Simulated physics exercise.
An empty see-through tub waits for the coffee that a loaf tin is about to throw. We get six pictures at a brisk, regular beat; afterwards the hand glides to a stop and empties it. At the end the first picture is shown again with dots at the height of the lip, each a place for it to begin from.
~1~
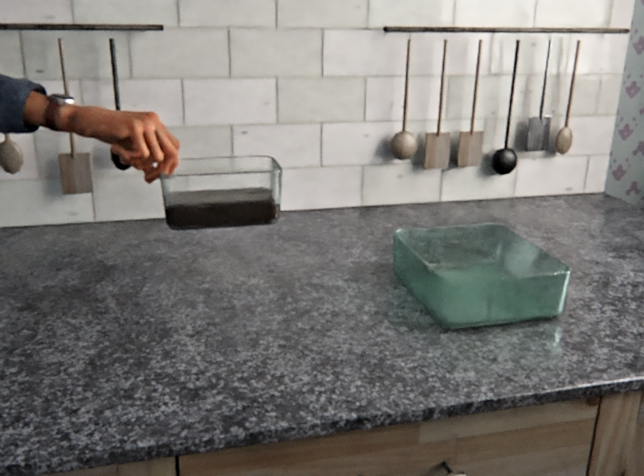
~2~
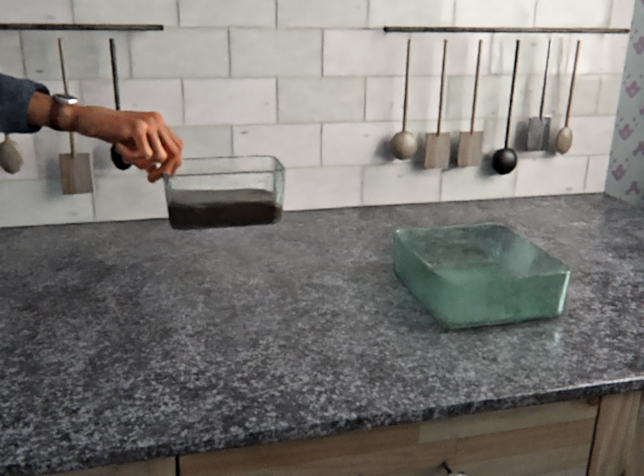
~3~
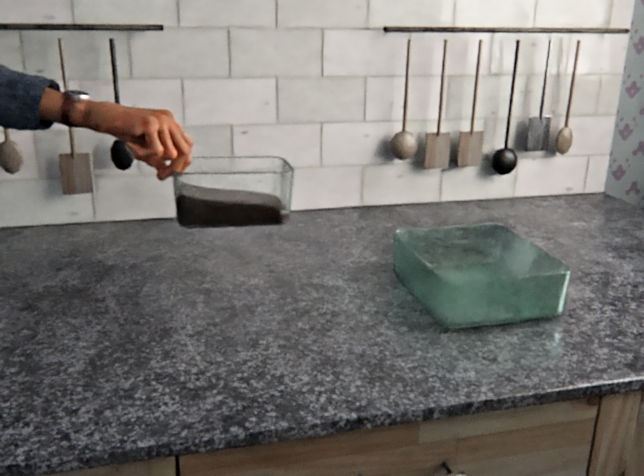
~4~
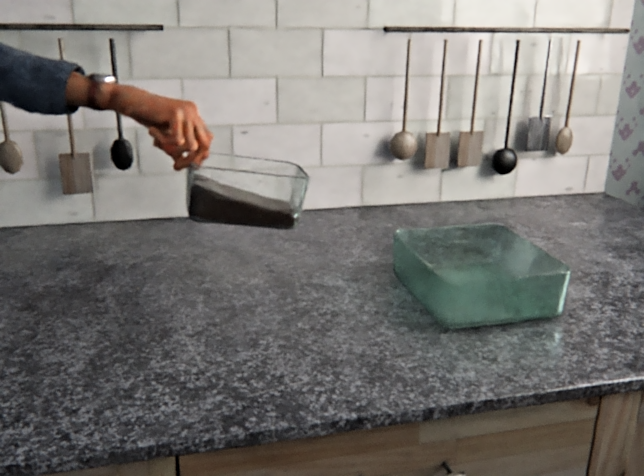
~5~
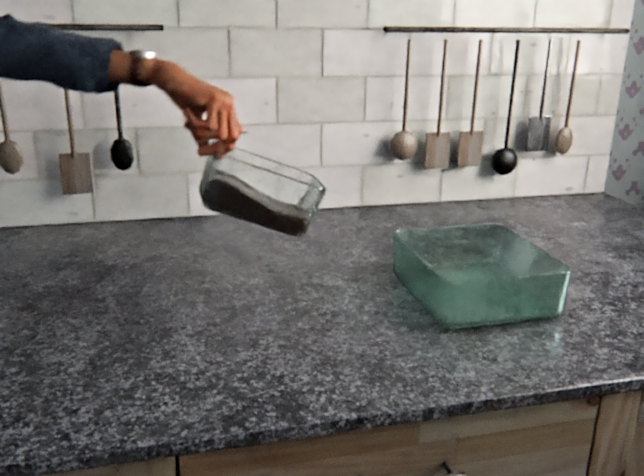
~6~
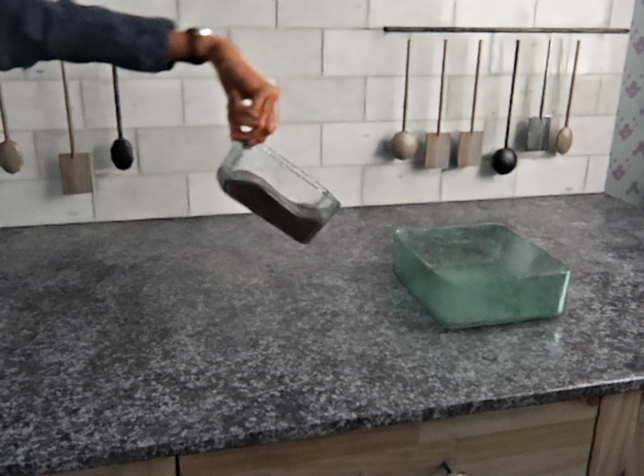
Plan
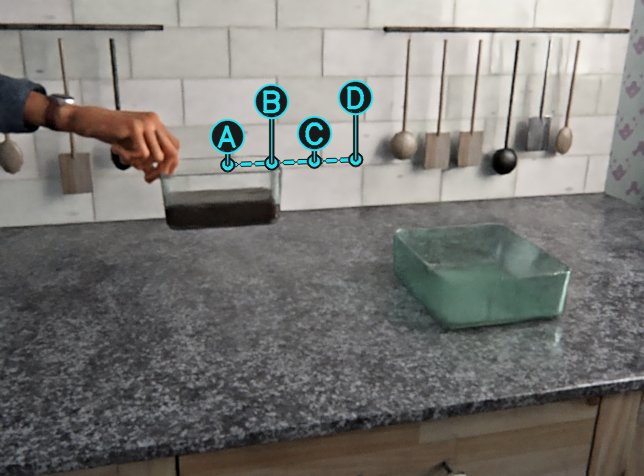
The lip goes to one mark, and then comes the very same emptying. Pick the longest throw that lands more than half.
C.
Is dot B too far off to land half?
Yes, it does.
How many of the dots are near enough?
Two of them.
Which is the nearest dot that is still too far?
The answer is B.
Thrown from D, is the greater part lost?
No.
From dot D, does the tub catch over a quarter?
Yes, it does.
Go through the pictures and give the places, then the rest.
Upright, lip at (276, 162); tub from (438, 326) to (560, 313); nothing has left yet, in the first picture.
Upright, lip at (279, 162); nothing has left yet, in the second picture.
Upright, lip at (287, 164); nothing has left yet, in the third picture.
Tipped about 9°, lip at (302, 170); nothing has left yet, in the fourth picture.
Tipped about 21°, lip at (320, 182); nothing has left yet, in the fifth picture.
Tipped about 37°, lip at (334, 197); nothing has left yet, in the sixth picture.
In cyan, A at (227, 164); B at (271, 163); C at (314, 161); D at (355, 159).
If A is chosen, about 0 % lands in the tub, 100 % falls short.
If B is chosen, about 14 % lands in the tub, 82 % falls short and 4 % goes beside or beyond.
If C is chosen, about 65 % lands in the tub, 18 % falls short and 17 % goes beside or beyond.
If D is chosen, about 82 % lands in the tub, 4 % falls short and 15 % goes beside or beyond.
